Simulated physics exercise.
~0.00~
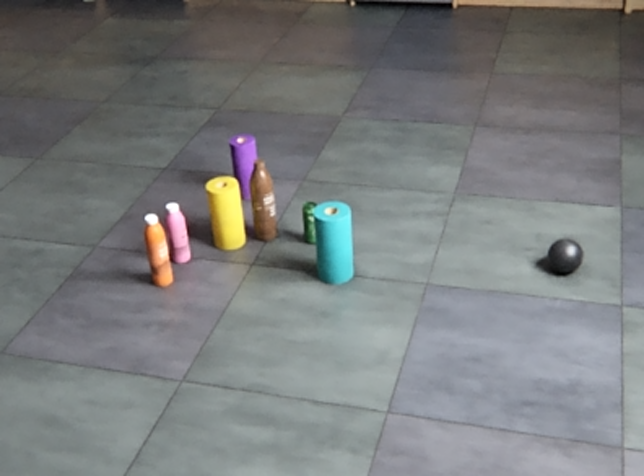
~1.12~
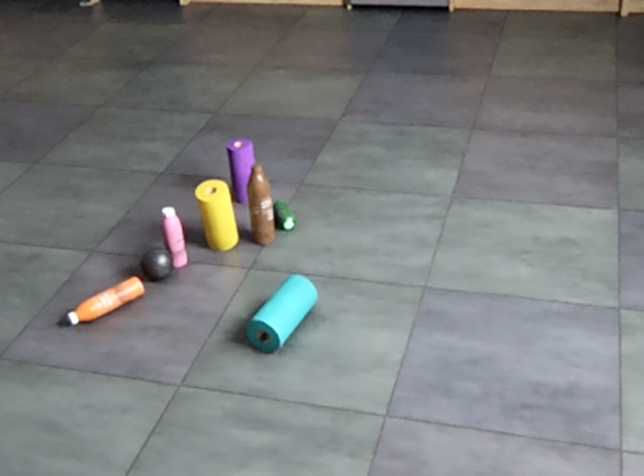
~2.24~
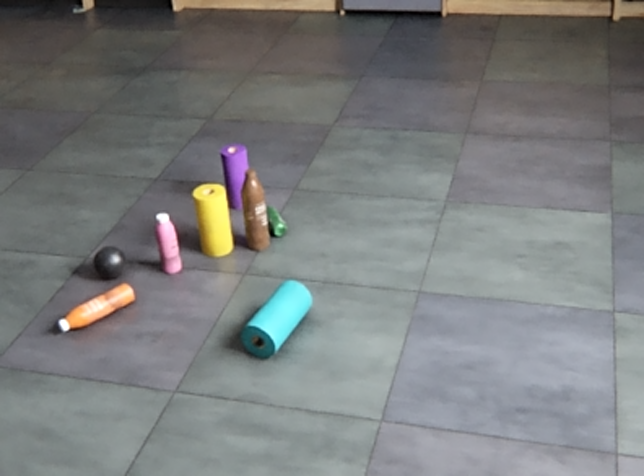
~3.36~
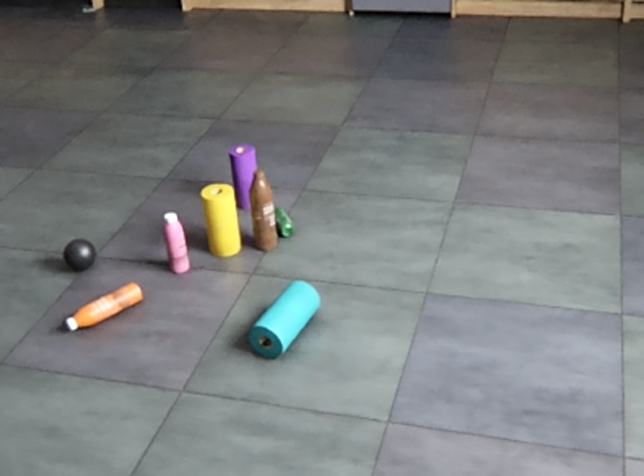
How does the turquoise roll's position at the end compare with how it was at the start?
At the start the turquoise roll stands upright, and by the end it is lying on its side on the floor.
